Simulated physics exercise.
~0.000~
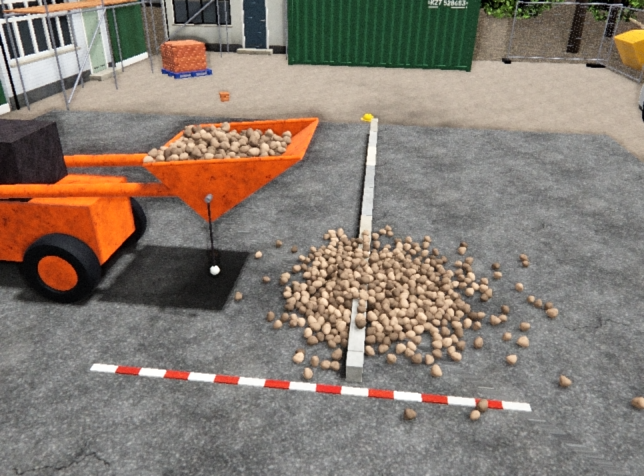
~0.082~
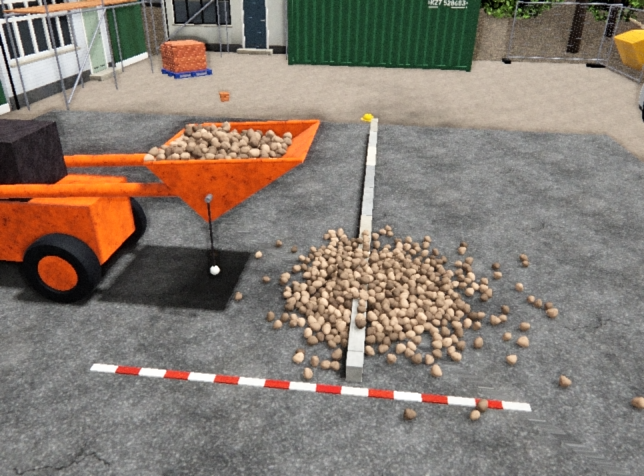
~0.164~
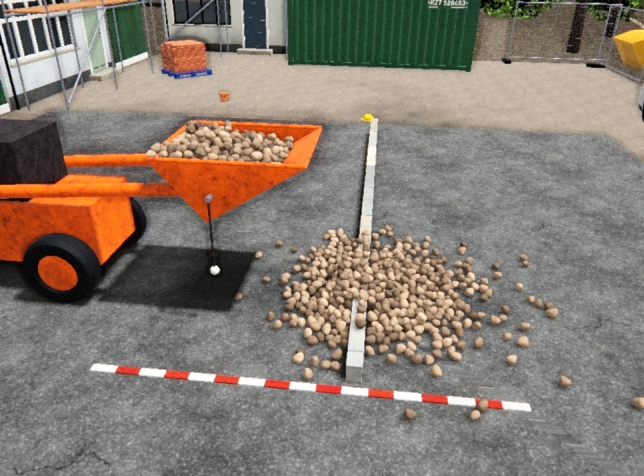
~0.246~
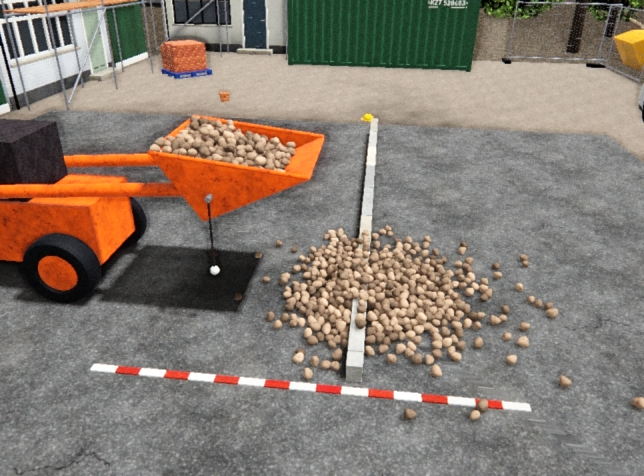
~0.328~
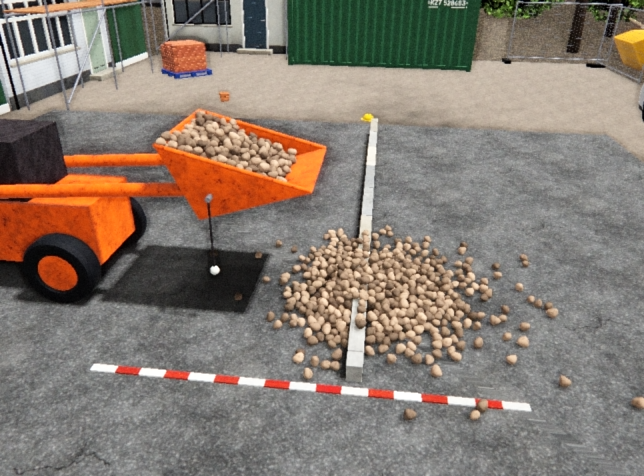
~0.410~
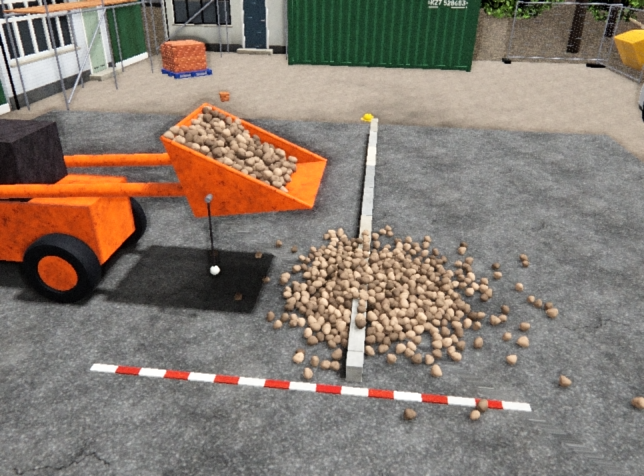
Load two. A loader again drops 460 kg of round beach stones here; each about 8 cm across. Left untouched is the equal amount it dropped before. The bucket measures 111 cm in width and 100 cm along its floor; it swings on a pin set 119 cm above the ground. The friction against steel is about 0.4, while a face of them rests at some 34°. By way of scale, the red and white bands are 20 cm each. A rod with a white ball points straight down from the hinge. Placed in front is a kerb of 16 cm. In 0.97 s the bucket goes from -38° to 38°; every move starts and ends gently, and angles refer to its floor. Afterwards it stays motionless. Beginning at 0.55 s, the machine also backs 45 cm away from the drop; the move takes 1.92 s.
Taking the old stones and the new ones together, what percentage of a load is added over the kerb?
About 5 per cent.
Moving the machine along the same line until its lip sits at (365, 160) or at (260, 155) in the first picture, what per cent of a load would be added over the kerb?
Around 55 and 0 percent respectively.
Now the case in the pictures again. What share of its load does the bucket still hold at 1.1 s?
60 % still inside.
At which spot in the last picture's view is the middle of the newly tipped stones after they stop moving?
In the last view, somewhere near (312, 277).
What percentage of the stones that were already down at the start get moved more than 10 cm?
I'd say roughly 5 per cent of them.
After 0.7 s the floor is at 26°; in per cent of one load, 100 in the bucket, 43 on this side of the kerb, 57 over the kerb; the foremost stones are at (549, 310).
After 1.1 s the floor is at 38°; in per cent of one load, 61 in the bucket, 82 on this side of the kerb, 57 over the kerb; the foremost stones are at (549, 310).
After 2.9 s the floor is at 38°; in per cent of one load, 0 in the bucket, 138 on this side of the kerb, 62 over the kerb; the foremost stones are at (549, 310).
After 5.6 s the floor is at 38°; in per cent of one load, 0 in the bucket, 138 on this side of the kerb, 62 over the kerb; the foremost stones are at (549, 310). Net gain over the kerb, 5.
